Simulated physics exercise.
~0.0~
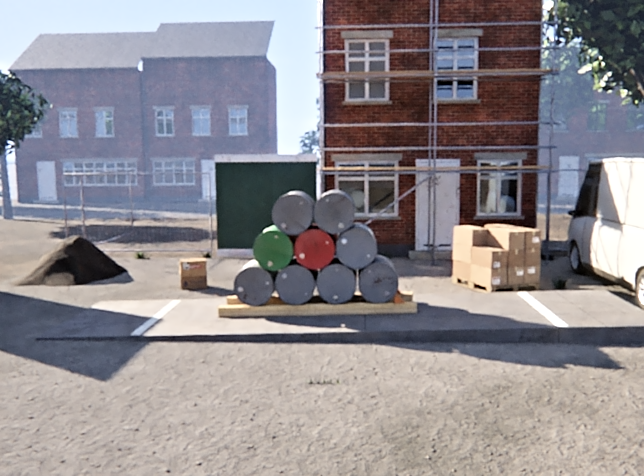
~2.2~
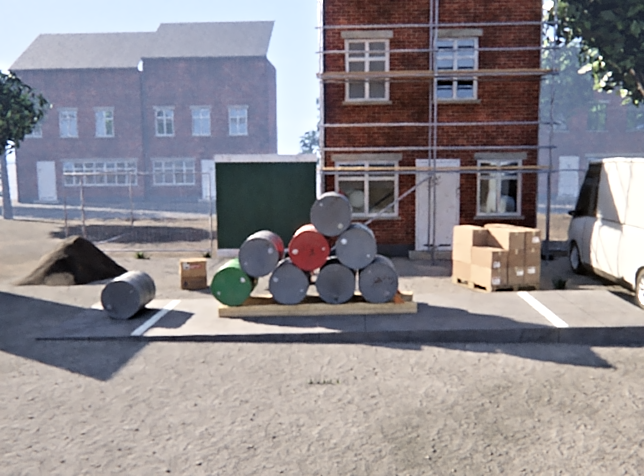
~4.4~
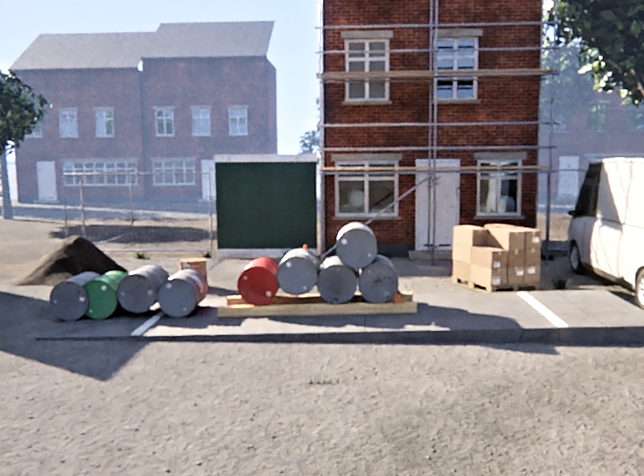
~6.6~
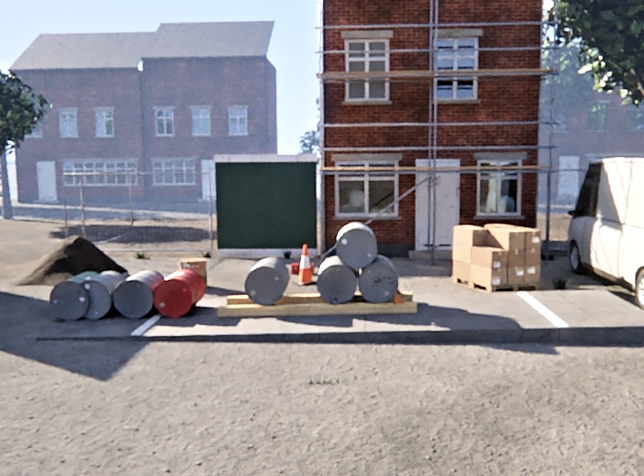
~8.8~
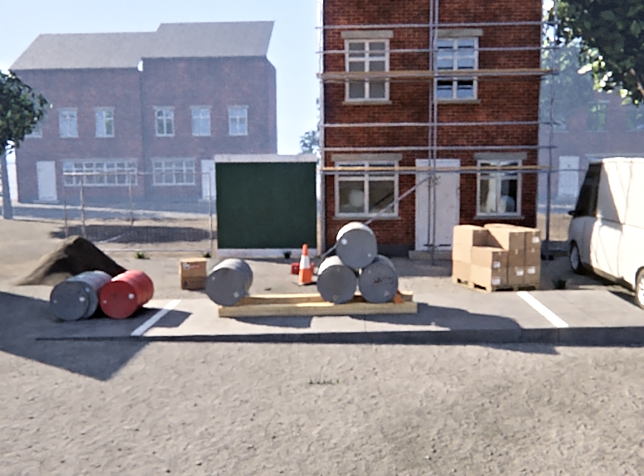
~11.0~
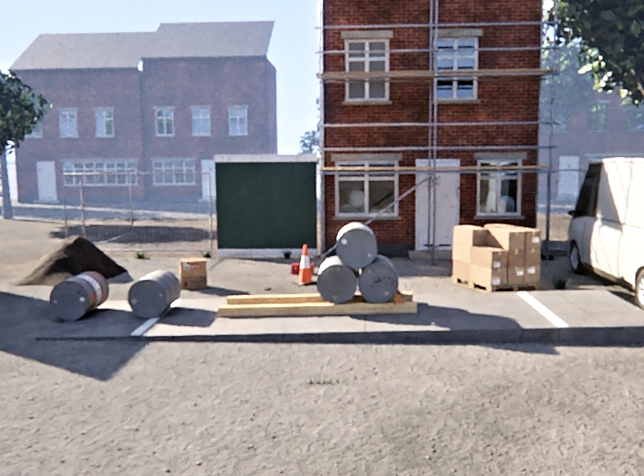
At the start, a stack of drums, mostly grey with one green and one red, sits on timber beams in front of a scaffolded brick house. The left side gives way, and a grey drum rolls off to the left while the green one drops to the beams' end. Green then rolls past the white line among grey drums, as red comes down onto the beams. Red follows it across, and an orange cone shows behind the thinning stack. One last grey drum rolls left off the beams, leaving three grey drums still piled at the right.
